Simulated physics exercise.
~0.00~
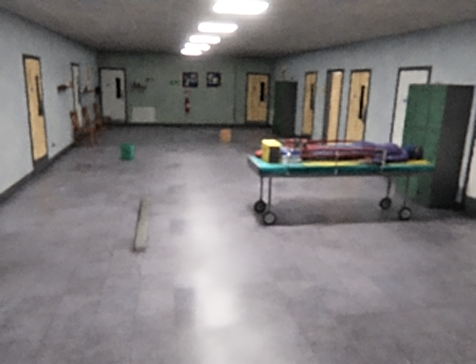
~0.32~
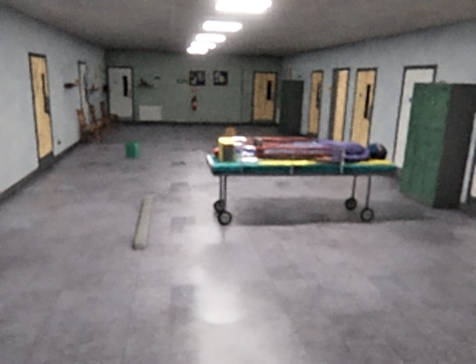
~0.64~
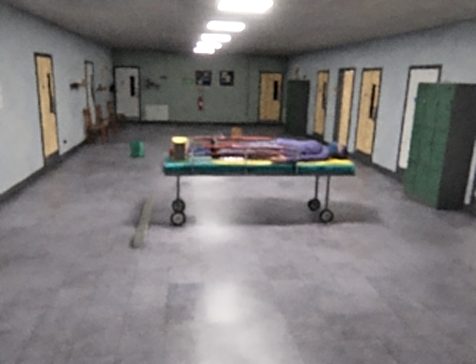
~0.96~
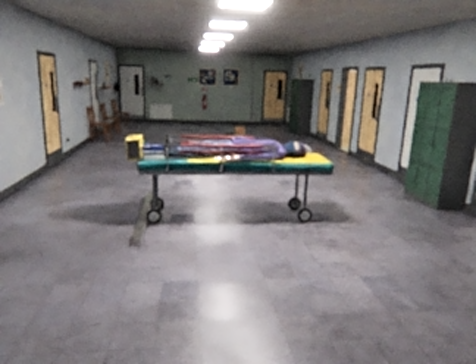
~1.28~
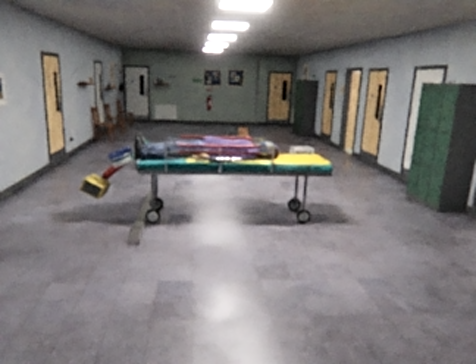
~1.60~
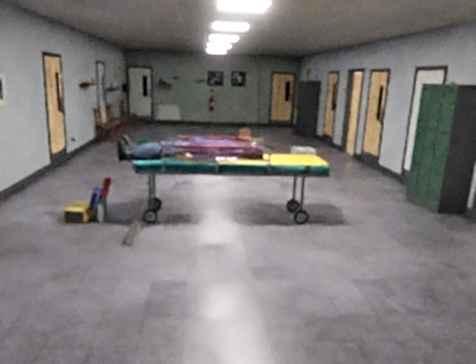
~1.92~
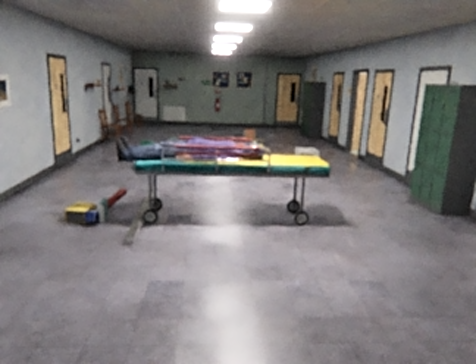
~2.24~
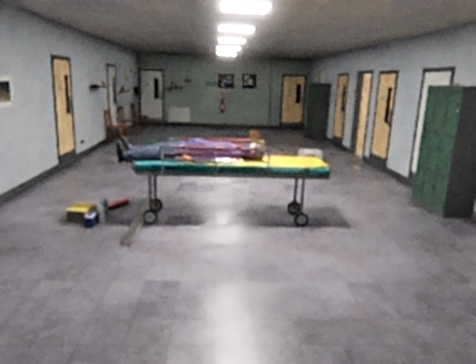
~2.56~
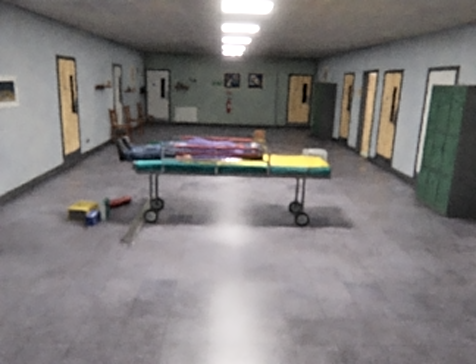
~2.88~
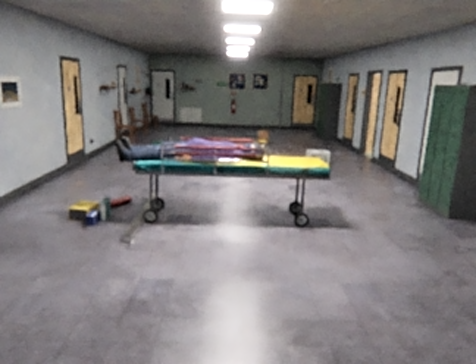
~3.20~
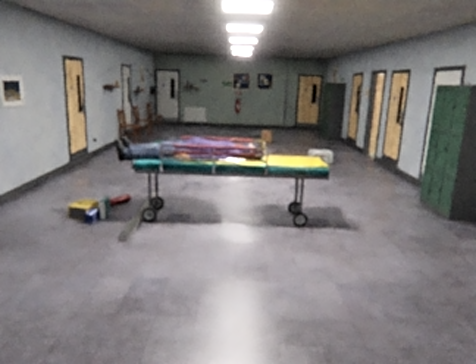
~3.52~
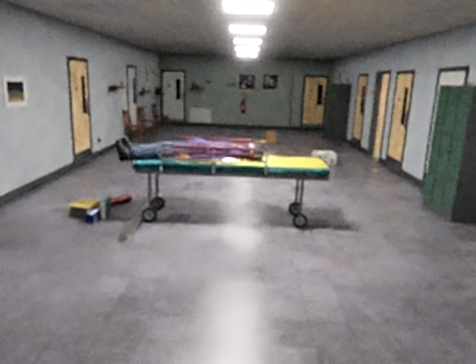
A person lying on a trolley rolls left and stops abruptly, and the kit tumbles off.
